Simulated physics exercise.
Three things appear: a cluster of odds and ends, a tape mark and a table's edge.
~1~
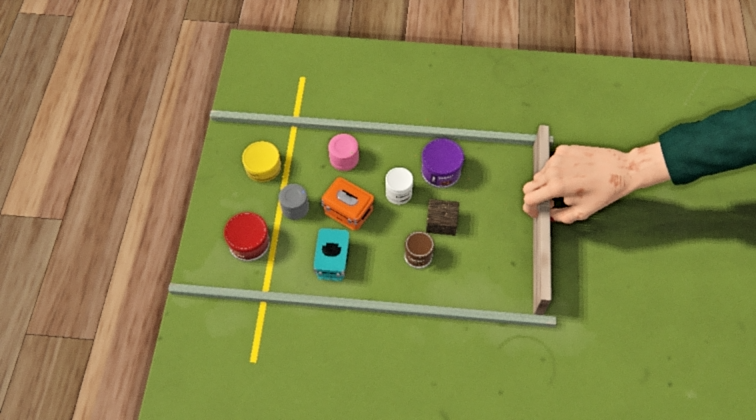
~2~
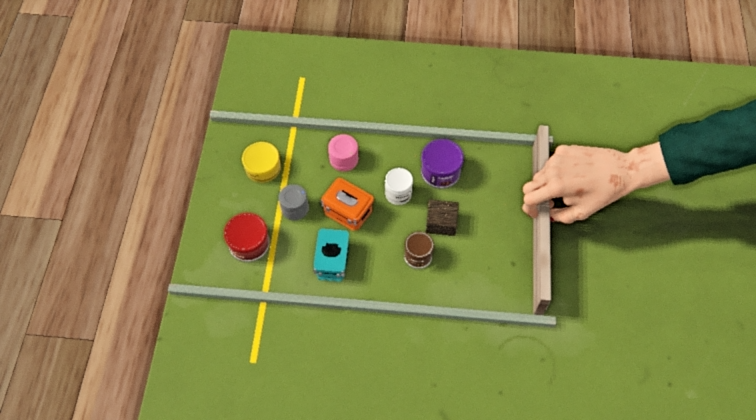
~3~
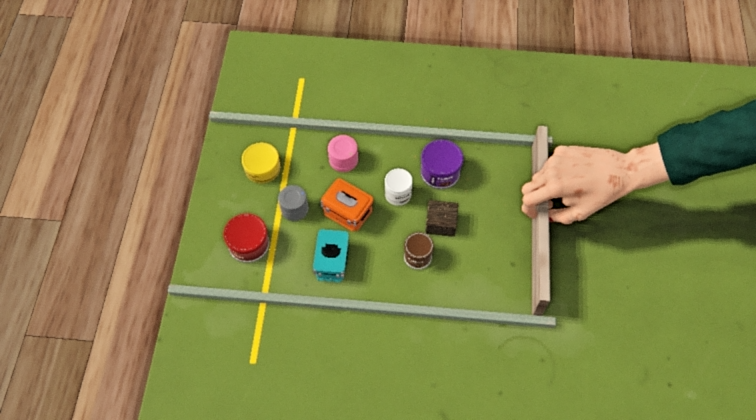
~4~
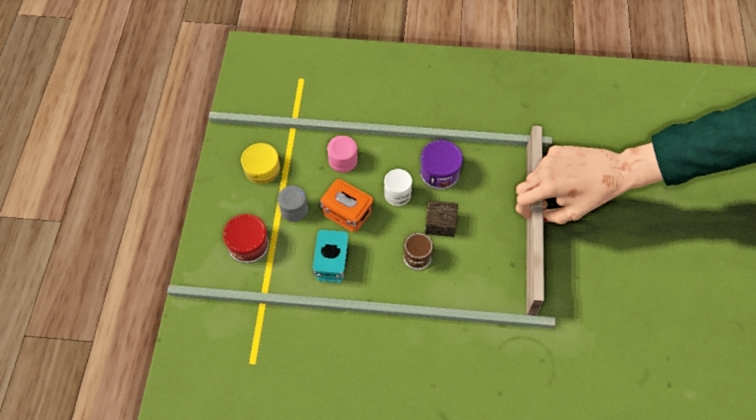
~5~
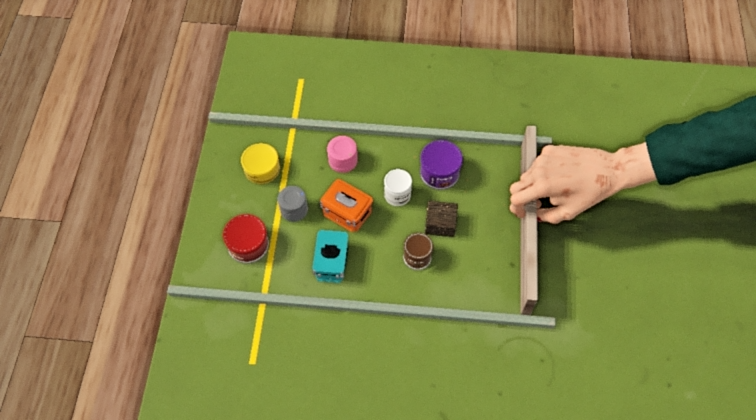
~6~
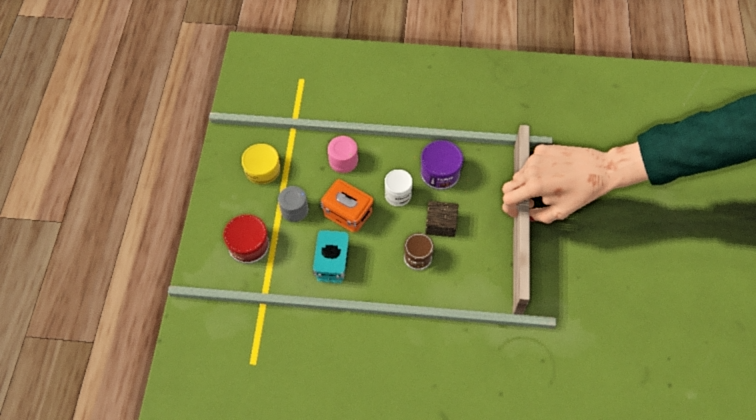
A hand sliding a wooden board slightly left between two rails, with colourful pots and blocks sitting still near a yellow line.
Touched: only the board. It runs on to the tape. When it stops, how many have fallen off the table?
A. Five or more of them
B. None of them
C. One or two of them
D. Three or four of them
B.
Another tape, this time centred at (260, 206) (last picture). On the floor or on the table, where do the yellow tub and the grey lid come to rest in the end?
Yellow tub still up, grey lid down.
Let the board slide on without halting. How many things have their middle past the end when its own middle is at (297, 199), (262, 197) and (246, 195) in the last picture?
Over the end: 0, 1, 2.
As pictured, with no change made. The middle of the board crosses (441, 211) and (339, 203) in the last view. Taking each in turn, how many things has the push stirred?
Moved so far: 2, later 8.
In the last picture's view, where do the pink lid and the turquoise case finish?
Near (239, 137) and (242, 263).
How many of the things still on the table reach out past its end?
1 is the number.
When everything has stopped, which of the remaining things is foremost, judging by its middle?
That would be the grey lid.
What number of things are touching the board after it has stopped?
I count 5 of them.
A little later, none off yet; yellow tub at rest near (261, 164); red pot at rest near (247, 239); grey lid at rest near (293, 204).
Next, none off yet; yellow tub at rest near (261, 164); red pot at rest near (247, 239); grey lid shifted about its own width near (270, 205).
When it is over, the number that fall off is zero.
